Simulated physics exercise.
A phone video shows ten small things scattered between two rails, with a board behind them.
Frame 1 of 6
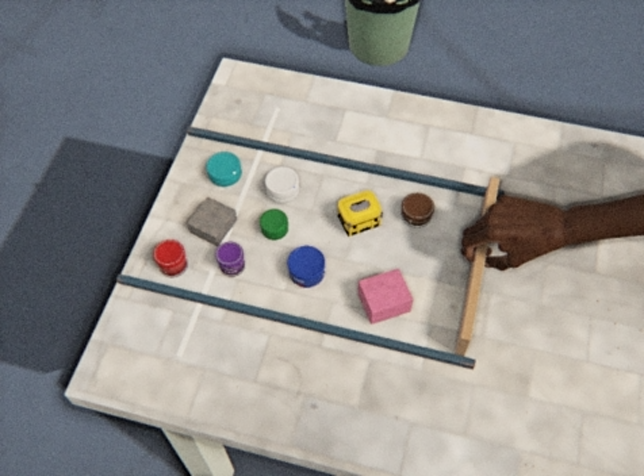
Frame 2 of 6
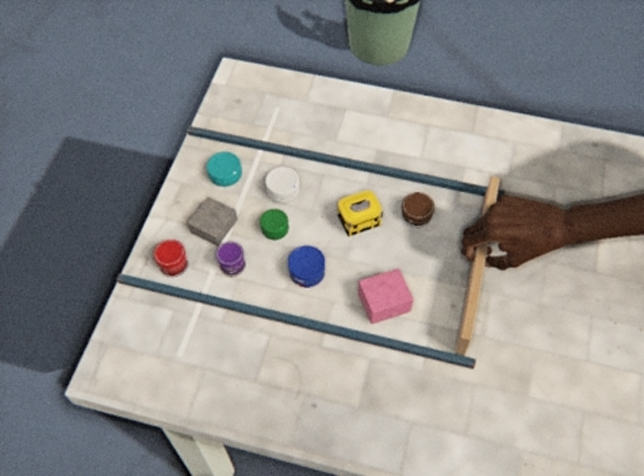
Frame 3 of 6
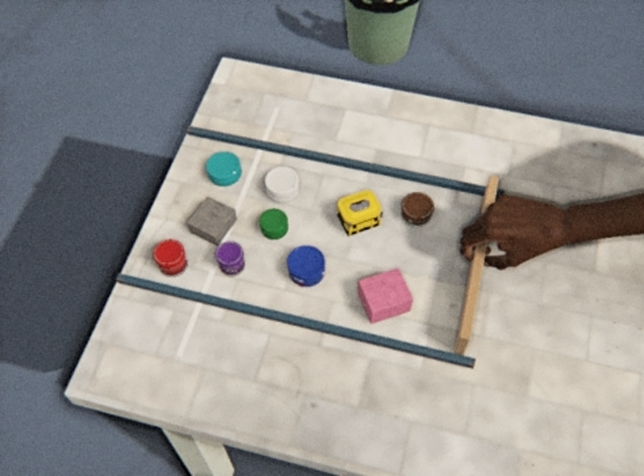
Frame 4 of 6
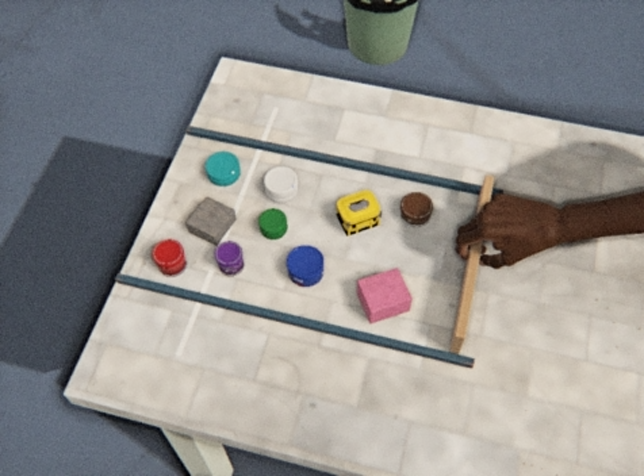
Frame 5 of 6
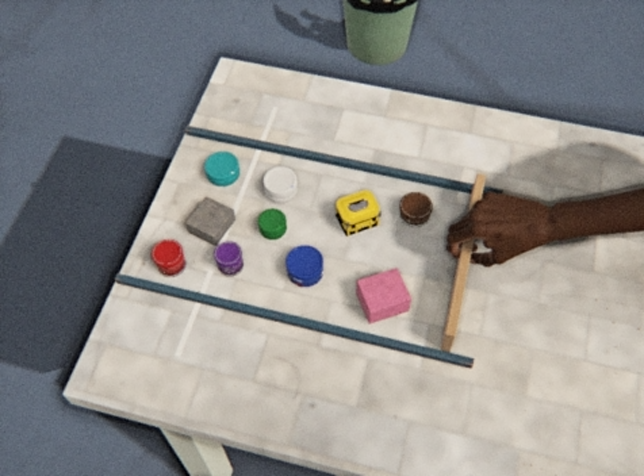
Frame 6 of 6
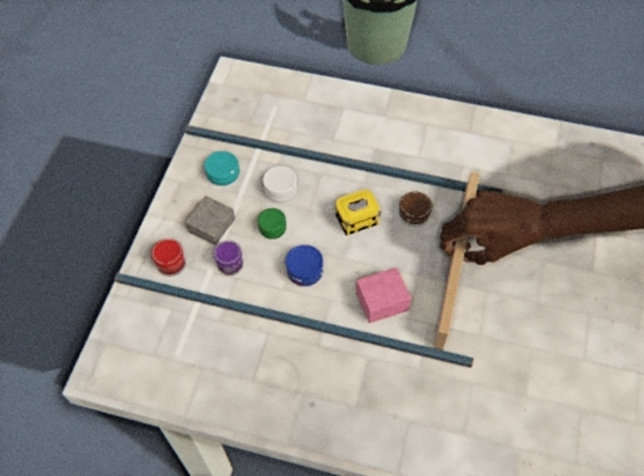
On a pale tabletop, a hand slides a wooden board slightly left between two rails.
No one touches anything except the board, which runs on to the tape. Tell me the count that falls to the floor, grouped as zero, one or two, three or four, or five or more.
The count is zero.
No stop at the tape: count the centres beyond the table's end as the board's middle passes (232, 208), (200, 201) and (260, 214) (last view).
0; 4; 0.
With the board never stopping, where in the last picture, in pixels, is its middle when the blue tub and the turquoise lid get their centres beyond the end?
The blue tub gives roughly (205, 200), the turquoise lid roughly (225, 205).
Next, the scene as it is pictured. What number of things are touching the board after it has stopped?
Contact count: 3.
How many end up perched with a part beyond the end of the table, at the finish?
So the number is 3.
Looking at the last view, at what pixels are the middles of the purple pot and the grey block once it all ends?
Purple pot: About (159, 259); grey block: About (159, 198).
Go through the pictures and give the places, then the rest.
The first picture shows red tin (171, 259); turquoise lid (224, 169); grey block (213, 222); board (478, 263); tape (234, 219).
The second picture shows turquoise lid (224, 169); green lid (275, 225).
The third picture shows grey block (212, 221); white lid (282, 185).
The fourth picture shows red tin (170, 258); board (473, 261).
The fifth picture shows turquoise lid (222, 169); yellow case (358, 213).
The sixth picture shows red tin (169, 258); turquoise lid (222, 168); grey block (211, 220); board (457, 257); tape (231, 218).
A little later, none off yet; red tin at rest near (169, 258); turquoise lid at rest near (222, 168); grey block at rest near (211, 220).
Next, none off yet; red tin moving near (161, 257); turquoise lid shifted a little near (205, 165); grey block shifted about its own width near (184, 206).
When it is over, the number that fall off is zero.
